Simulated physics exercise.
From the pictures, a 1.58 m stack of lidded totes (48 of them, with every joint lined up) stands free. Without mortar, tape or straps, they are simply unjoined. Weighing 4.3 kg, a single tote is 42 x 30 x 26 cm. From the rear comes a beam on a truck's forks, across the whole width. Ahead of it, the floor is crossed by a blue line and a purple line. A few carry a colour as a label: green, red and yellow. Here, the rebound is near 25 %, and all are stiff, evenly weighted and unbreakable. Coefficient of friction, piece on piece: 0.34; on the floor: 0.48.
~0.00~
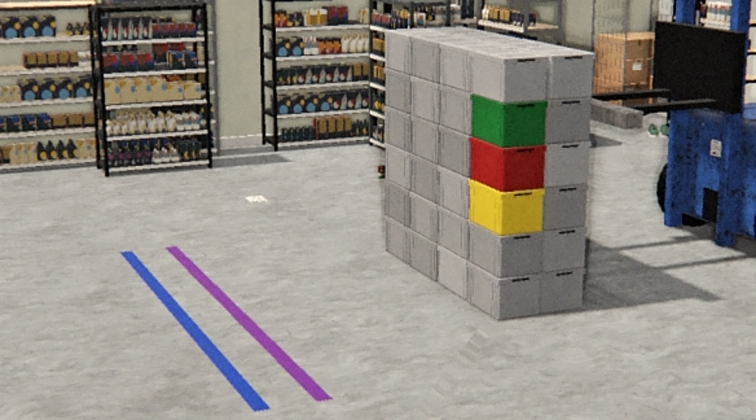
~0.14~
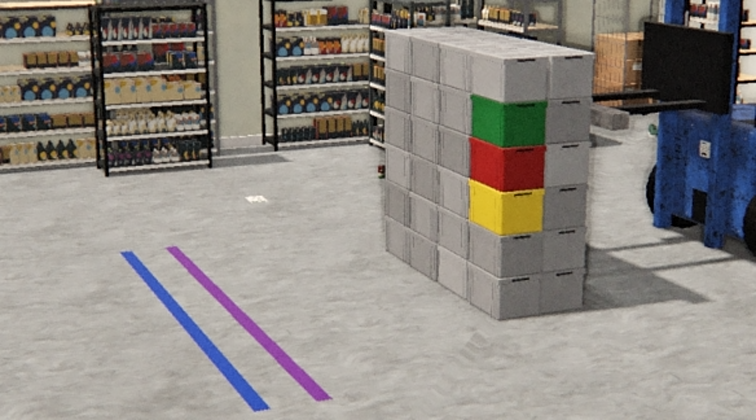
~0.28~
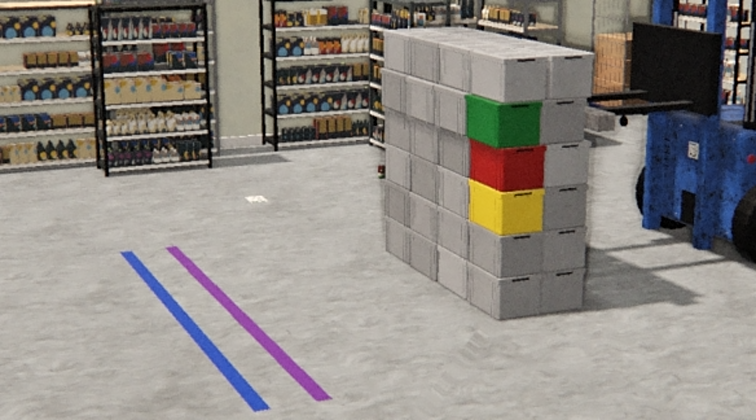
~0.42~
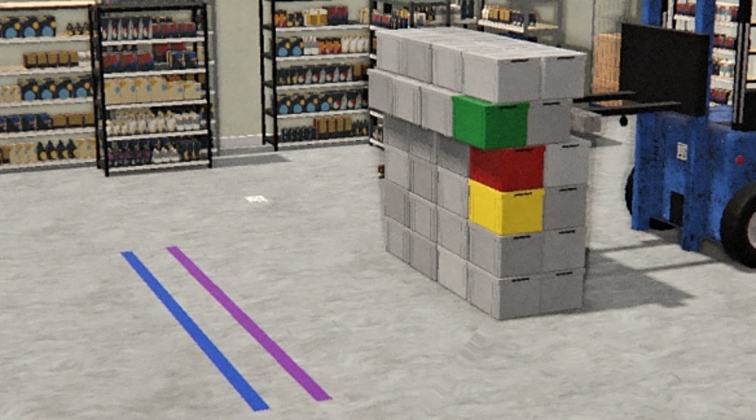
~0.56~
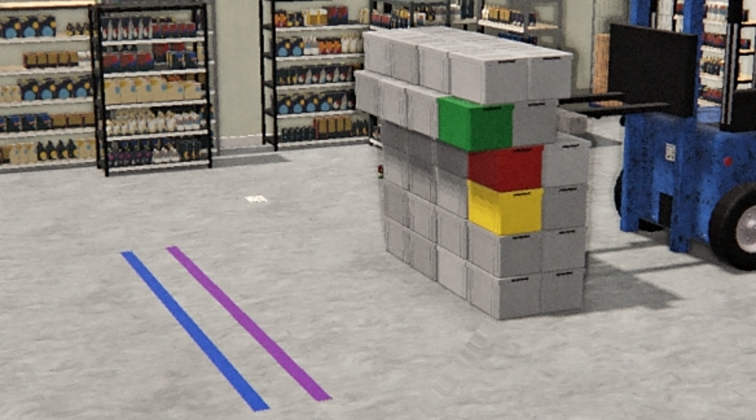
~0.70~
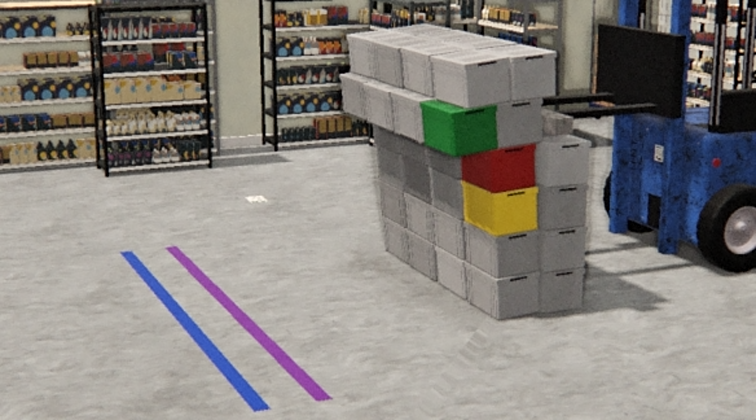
Blue forklift pushing its forks into a stack of grey boxes from behind, shifting the upper rows left and tilting several boxes.
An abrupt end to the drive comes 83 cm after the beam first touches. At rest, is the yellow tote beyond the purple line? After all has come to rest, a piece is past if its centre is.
No.
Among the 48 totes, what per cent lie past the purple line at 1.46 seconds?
0 %.
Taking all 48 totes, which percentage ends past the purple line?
Close to 20 per cent of them.
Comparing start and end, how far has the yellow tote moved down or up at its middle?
Lower by close to 30 cm.
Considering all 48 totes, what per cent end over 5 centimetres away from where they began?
Result: 65 per cent.
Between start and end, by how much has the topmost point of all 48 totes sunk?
Around 55 centimetres.
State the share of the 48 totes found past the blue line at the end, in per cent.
Close to 15 percent.
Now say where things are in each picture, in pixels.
In the first frame (each place is the centre of the face we see best), beam (633, 121) 15 cm from the stack; blue line, near end, (228, 371); purple line, near end, (286, 362); yellow tote (523, 213); green tote (525, 125); red tote (525, 169); all in place.
Beam (619, 122) 55 mm from the stack; yellow tote (523, 213), in the second frame.
Beam (605, 123) 41 mm in; yellow tote (523, 213); green tote (520, 126) moved 39 mm; 8 have shifted, in the third frame.
Beam (591, 124) 14 cm in; yellow tote (523, 213); green tote (507, 127) moved 13 cm; 16 have shifted, in the fourth frame.
Beam (577, 125) 23 cm in; yellow tote (522, 213); green tote (492, 129) moved 23 cm; 19 have shifted, in the fifth frame.
Beam (563, 127) 33 cm in; blue line, near end, (228, 371); purple line, near end, (286, 362); yellow tote (517, 213) tilted 3°; green tote (476, 132) tilted 5°; red tote (515, 169) tilted 3°; steepest lean 6°, the tote at (377, 108); 32 have shifted, in the sixth frame.
By 1.02 s, none of the 48 totes past the purple line, 32 disturbed; yellow tote tilted 14°; green tote tilted 55°, 19 cm lower.
By 1.46 s, none of the 48 totes past the purple line, 32 disturbed; yellow tote tilted 37°; green tote upside down.
By 2.12 s, 9 of the 48 totes past the purple line; yellow tote tilted 58°, 30 cm lower; green tote upside down.
When it is over (3.7 s), 10 of the 48 totes past the purple line; yellow tote tilted 52°, 31 cm lower; green tote upside down; red tote on its side. In pixels of the last frame, middles, yellow tote near (384, 268), green tote near (346, 314).
